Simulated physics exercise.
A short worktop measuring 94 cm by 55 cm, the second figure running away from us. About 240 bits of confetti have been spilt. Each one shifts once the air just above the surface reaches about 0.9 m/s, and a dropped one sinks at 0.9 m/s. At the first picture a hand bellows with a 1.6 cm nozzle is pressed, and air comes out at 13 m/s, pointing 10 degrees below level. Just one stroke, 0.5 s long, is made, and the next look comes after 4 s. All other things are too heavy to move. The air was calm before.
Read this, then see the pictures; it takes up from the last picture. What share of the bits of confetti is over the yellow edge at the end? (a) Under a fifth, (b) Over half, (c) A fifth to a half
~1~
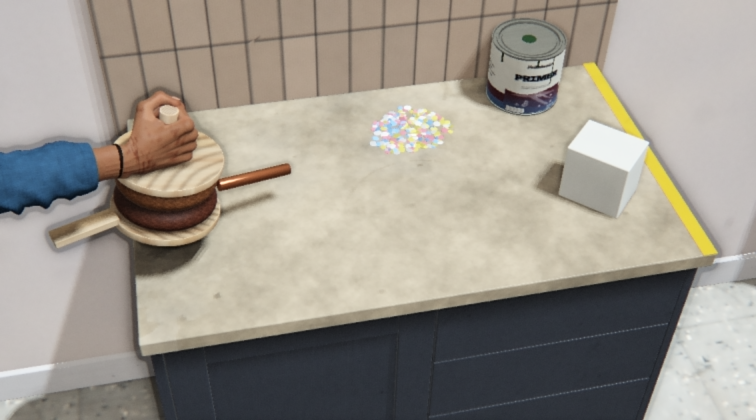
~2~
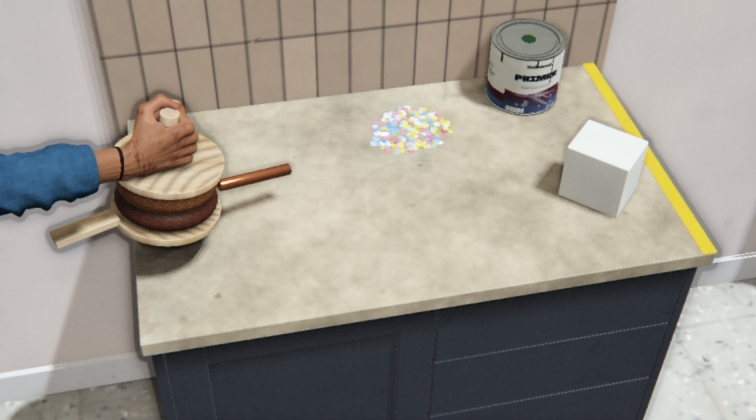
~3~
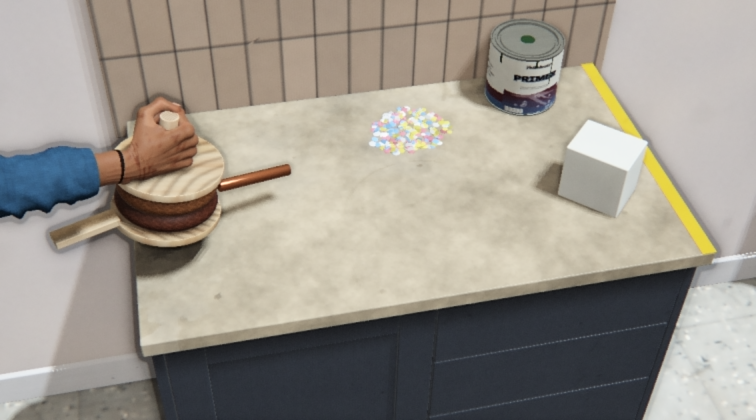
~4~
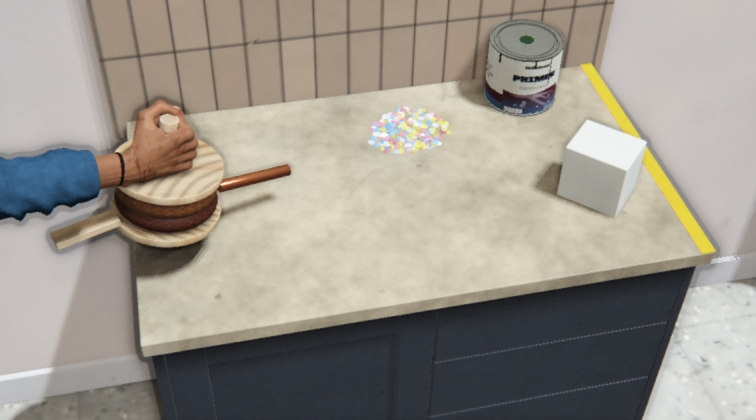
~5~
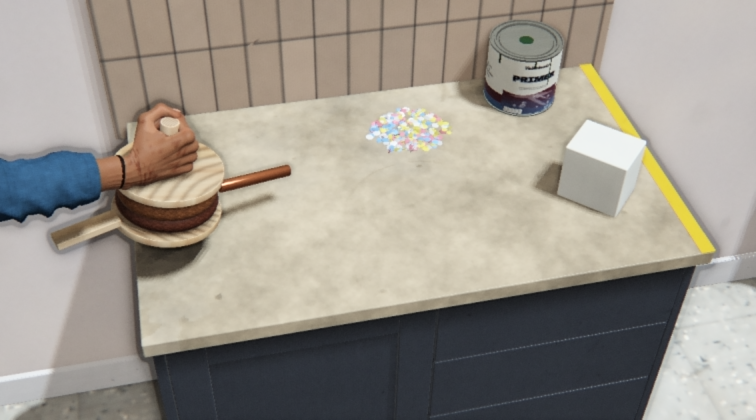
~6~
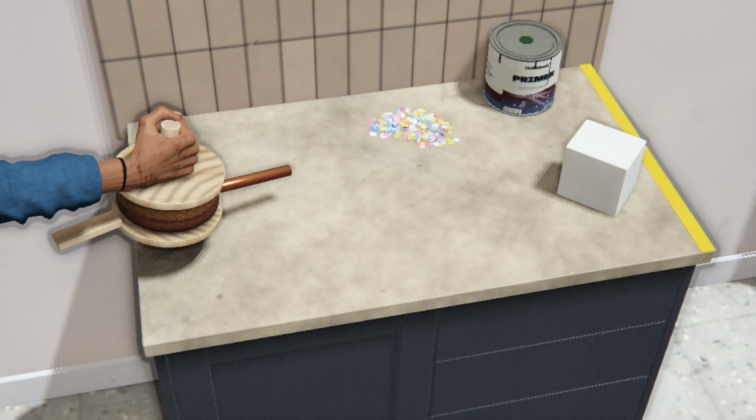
a, under a fifth.
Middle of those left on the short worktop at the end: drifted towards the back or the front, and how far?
The middle moved backwards, roughly 15 cm.
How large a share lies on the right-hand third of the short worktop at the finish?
About 70 percent.
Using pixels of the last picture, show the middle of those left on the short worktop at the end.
Near (471, 77).
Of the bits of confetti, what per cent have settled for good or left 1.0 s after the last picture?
Estimate: Close to 100 %.
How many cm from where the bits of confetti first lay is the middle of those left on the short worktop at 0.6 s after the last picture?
Roughly 20 centimetres.
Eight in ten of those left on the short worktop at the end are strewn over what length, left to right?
About 20 cm.
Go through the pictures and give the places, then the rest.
In the first frame, the middle of the bits of confetti is near (408, 128), none has stirred yet and the mouth of the hand bellows is at (289, 169).
In the second frame, the middle of the bits of confetti is near (408, 128), none has stirred yet and the yellow edge is centred on (649, 148).
In the third frame, the middle of the bits of confetti is near (408, 128), none has stirred yet, the top of a tin is at (528, 39) and the top of a block is at (608, 144).
In the fourth frame, the middle of the bits of confetti is near (407, 129) and none has stirred yet.
In the fifth frame, the middle of the bits of confetti is near (407, 129) and about 5 % have left their places.
In the sixth frame, the middle of the bits of confetti is near (412, 126), the farthest in sight from the hand bellows is at (445, 124) and about 30 % have left their places.
Then, 0.6 s after the last picture, 98 % are still on the top, 2 % are over the yellow edge; the middle of those left on the top is near (471, 77).
Then, 1.0 s after the last picture, 97 % are still on the top, 3 % are over the yellow edge; the middle of those left on the top is near (471, 77).
Then, 2.0 s after the last picture, 97 % are still on the top, 3 % are over the yellow edge; the middle of those left on the top is near (471, 77).
Then, 3.8 s after the last picture, at the end, 3 % are over the yellow edge; the middle of those left on the top is near (471, 77).
